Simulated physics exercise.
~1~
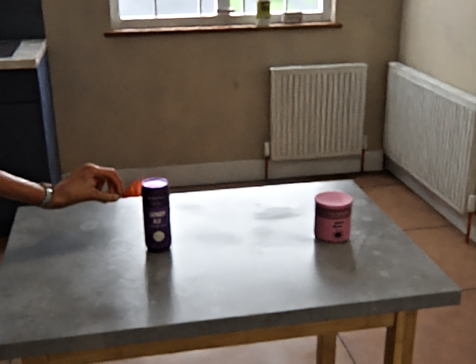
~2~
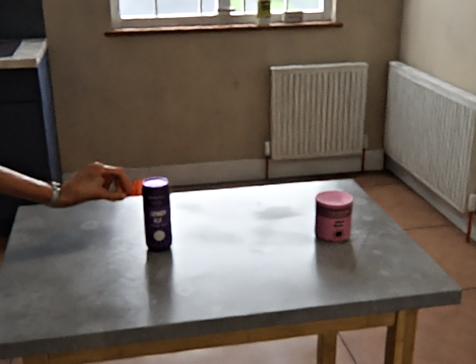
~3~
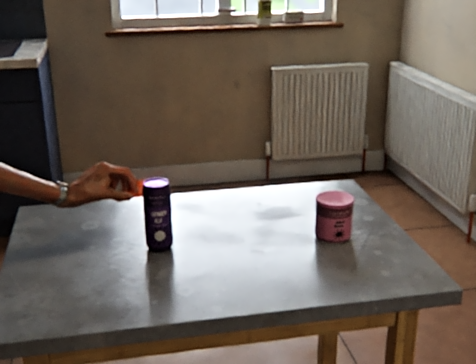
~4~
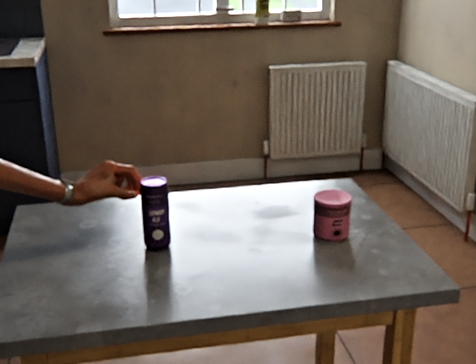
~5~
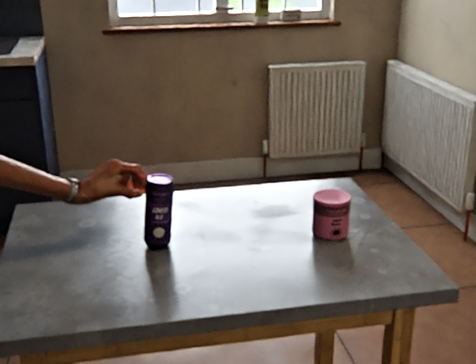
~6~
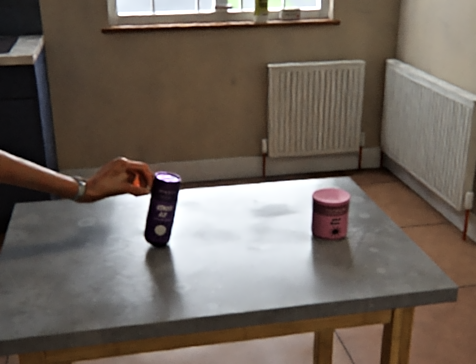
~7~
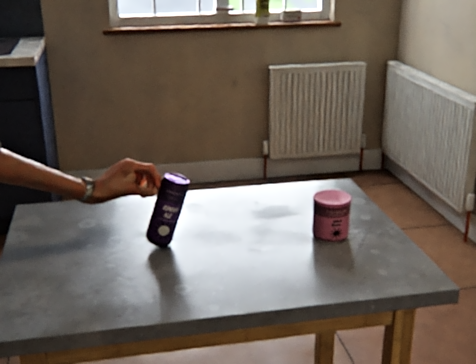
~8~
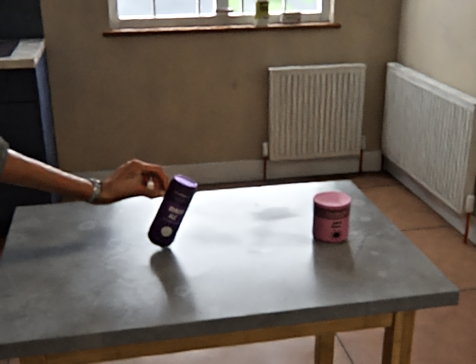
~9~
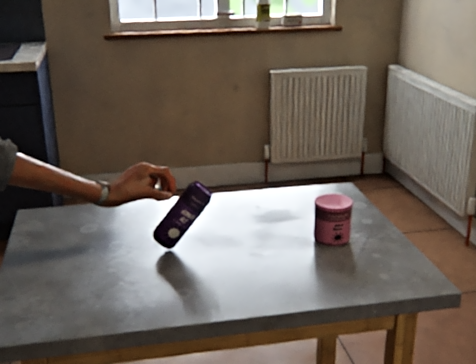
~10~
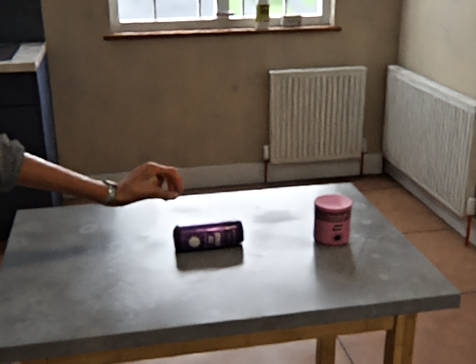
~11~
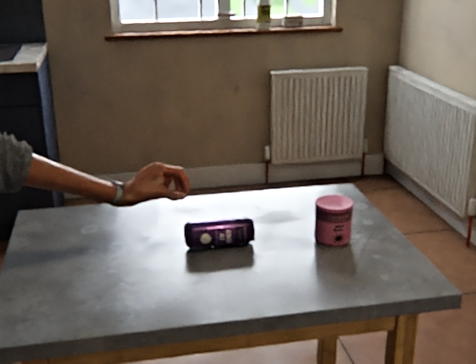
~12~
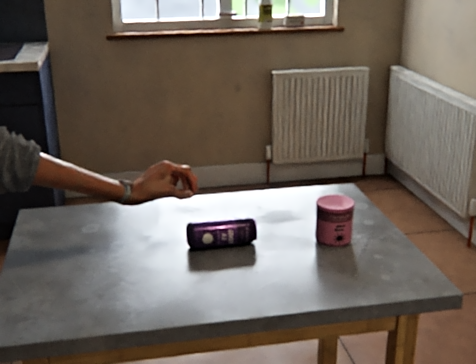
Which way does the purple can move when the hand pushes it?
The purple can moves to the right, toward the pink tin, as it tips over.
